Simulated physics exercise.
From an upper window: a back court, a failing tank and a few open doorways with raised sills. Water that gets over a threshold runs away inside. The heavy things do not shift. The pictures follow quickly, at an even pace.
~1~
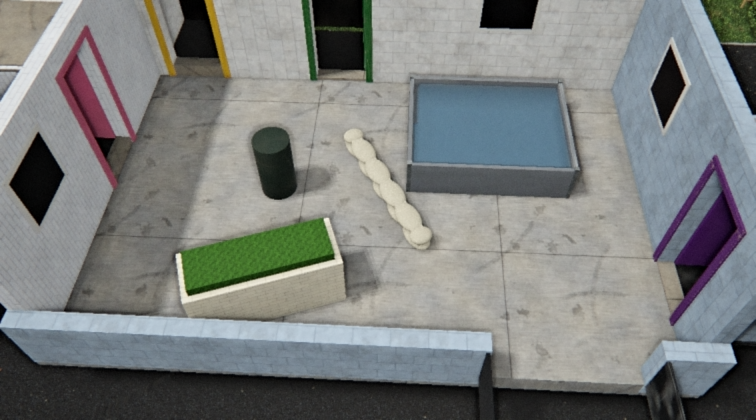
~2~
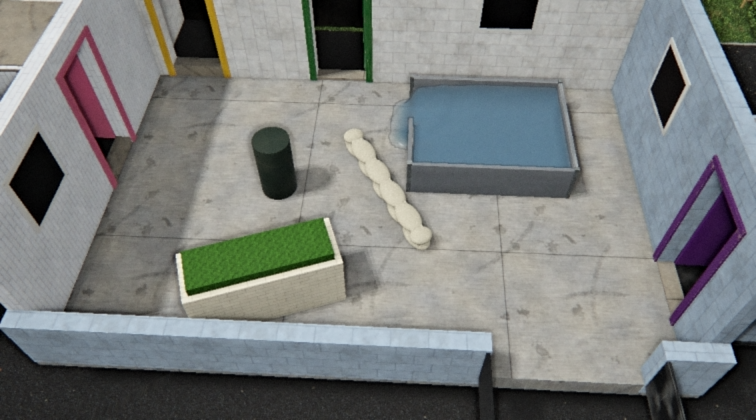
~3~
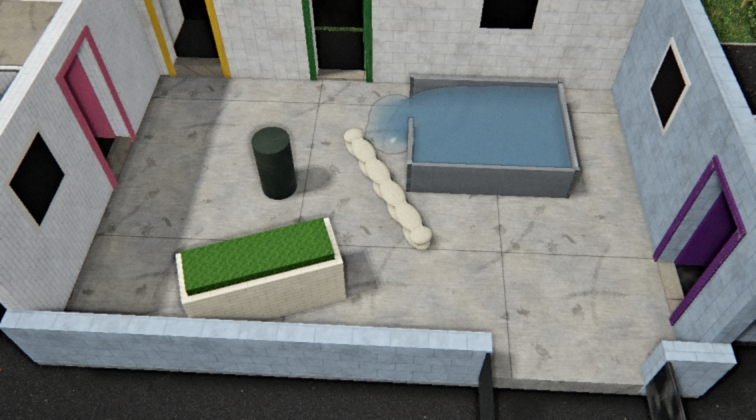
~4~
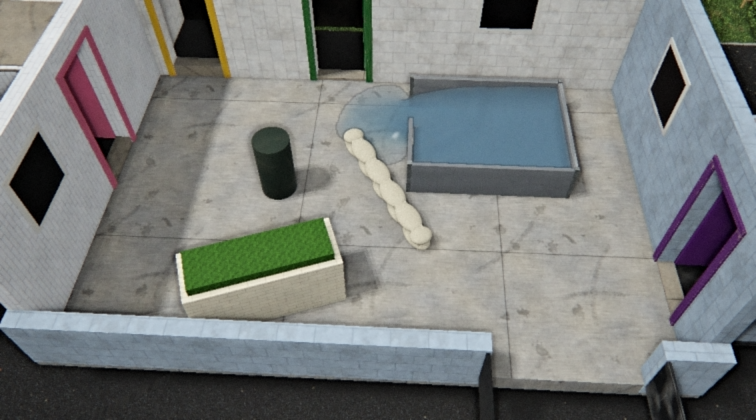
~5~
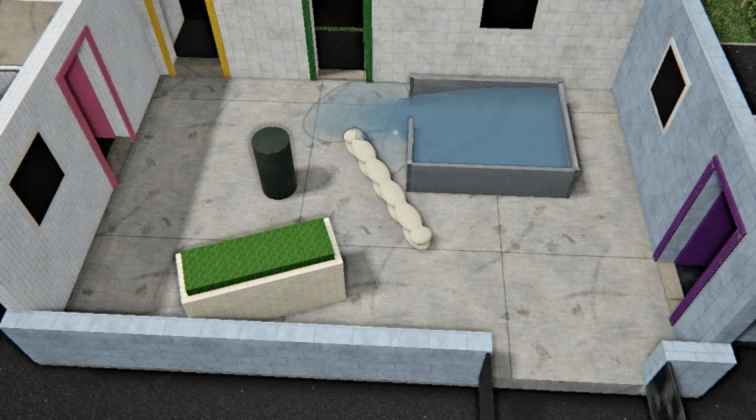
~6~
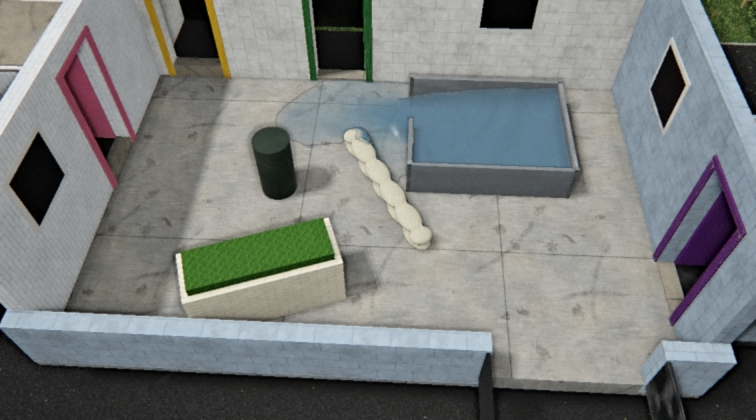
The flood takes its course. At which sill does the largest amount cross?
The green door.
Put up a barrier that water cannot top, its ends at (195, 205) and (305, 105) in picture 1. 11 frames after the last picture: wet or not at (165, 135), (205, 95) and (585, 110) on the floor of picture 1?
In turn: Not flooded, wet, not flooded.
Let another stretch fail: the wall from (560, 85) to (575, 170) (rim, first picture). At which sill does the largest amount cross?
That is the purple-painted one.
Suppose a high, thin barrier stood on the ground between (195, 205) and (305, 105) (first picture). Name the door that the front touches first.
That is the green door.
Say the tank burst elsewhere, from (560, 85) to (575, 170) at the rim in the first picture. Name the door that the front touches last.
I say the door marked pink.
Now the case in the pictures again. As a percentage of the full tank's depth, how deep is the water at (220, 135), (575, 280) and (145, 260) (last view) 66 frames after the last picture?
About 12, 2 and 25 per cent.
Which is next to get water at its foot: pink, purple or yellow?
It is the door marked yellow.
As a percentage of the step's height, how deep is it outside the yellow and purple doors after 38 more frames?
In turn 70 and 0 per cent.
A moment on, water covers 20 % of the floor; purple door not reached, green door a trickle in, yellow door not reached, pink door not reached.
Next, water covers 30 % of the floor; purple door not reached, green door some in, yellow door wet at the sill, nothing in, pink door wet at the sill, nothing in.
Then, water covers 35 % of the floor; purple door not reached, green door a lot in, yellow door a trickle in, pink door a trickle in.
Later, water covers 50 % of the floor; purple door not reached, green door a lot in, yellow door a trickle in, pink door a trickle in.
In the end, water covers 70 % of the floor; purple door not reached, green door a lot in, yellow door a trickle in, pink door a trickle in; the green door has let in the most.
